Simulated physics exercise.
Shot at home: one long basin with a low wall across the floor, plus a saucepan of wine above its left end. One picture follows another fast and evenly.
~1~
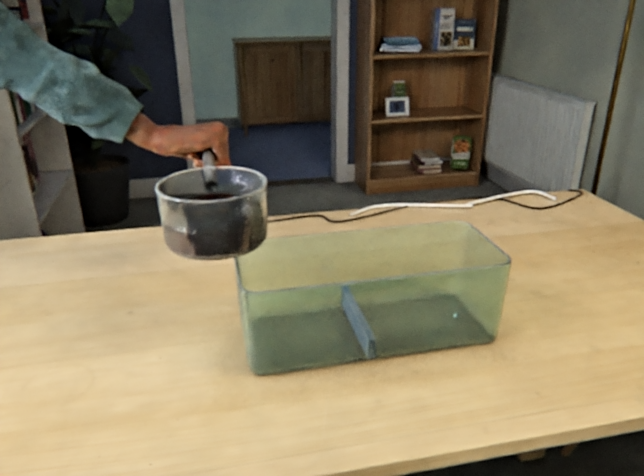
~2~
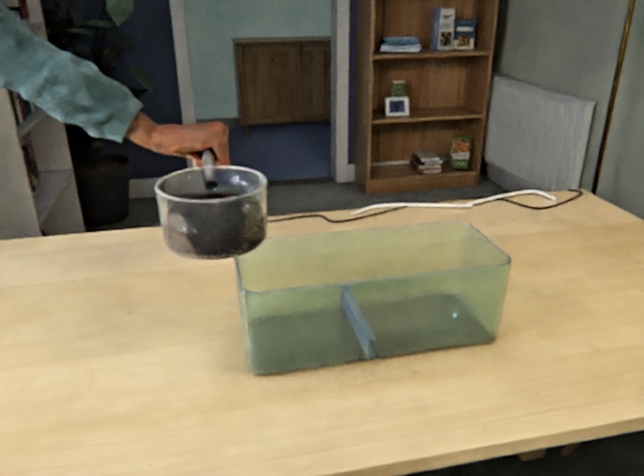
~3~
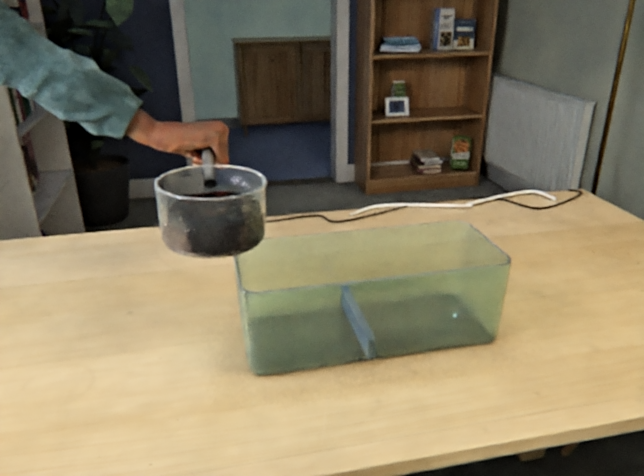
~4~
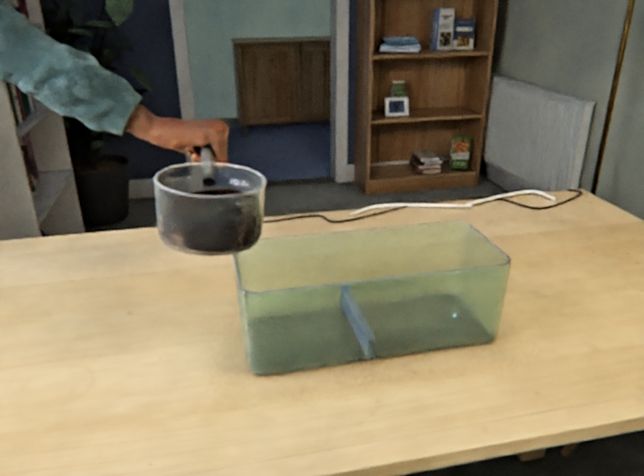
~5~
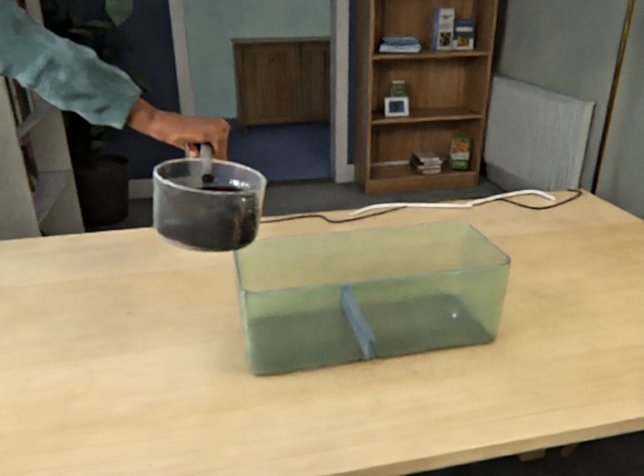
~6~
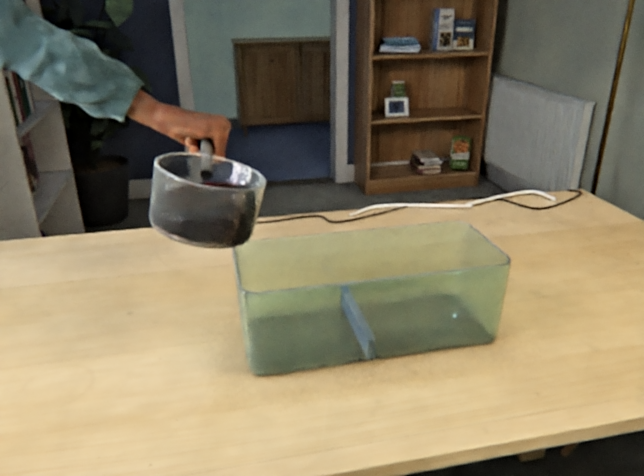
Hand holding a saucepan of dark wine above the left end of a long divided basin, slowly tilting it slightly rightward.
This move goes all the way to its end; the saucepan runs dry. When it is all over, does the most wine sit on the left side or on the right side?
The biggest share is going to settle to the left of the divide.
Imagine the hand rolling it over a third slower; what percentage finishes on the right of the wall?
About 10 in a hundred.
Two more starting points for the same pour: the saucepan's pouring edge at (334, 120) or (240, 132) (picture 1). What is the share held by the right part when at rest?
It would come to near 90 per cent, and then near 15 per cent.
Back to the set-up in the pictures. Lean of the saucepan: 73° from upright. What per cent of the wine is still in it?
Around 75 in a hundred has not poured out yet.
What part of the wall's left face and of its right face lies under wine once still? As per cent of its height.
I'd put the left at about 50 and the right at about 10.
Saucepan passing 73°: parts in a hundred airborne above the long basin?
I'd put it at roughly 25 percent of it.
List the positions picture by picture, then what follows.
In the first frame, it leans 0°; its right rim is at (265, 180); the wine meets the walls at (164, 212) and (264, 205); the long basin's rim runs from (237, 267) to (489, 241); the wall's top is at (357, 312).
In the second frame, it leans 1°; its right rim is at (265, 180); the wine meets the walls at (163, 213) and (263, 204).
In the third frame, it leans 2°; its right rim is at (265, 181); the wine meets the walls at (162, 212) and (262, 202).
In the fourth frame, it leans 5°; its right rim is at (265, 181); the wine meets the walls at (160, 210) and (261, 199).
In the fifth frame, it leans 10°; its right rim is at (264, 181); the wine meets the walls at (157, 207) and (259, 196).
In the sixth frame, it leans 15°; its right rim is at (264, 181); the wine meets the walls at (153, 202) and (258, 193).
A moment on, the tilt is 73° and 76 per cent is still to pour, 0 is left of the wall and 0 right of it.
Next, the tilt is 102° and 16 per cent is still to pour, 44 is left of the wall and 15 right of it.
Then the tilt is 103° and 1 per cent is still to pour, 72 is left of the wall and 22 right of it.
Later the tilt is 103° and 0 per cent is still to pour, 74 is left of the wall and 24 right of it.
At rest 74 per cent lies left of the wall, 25 right of it and 1 outside.
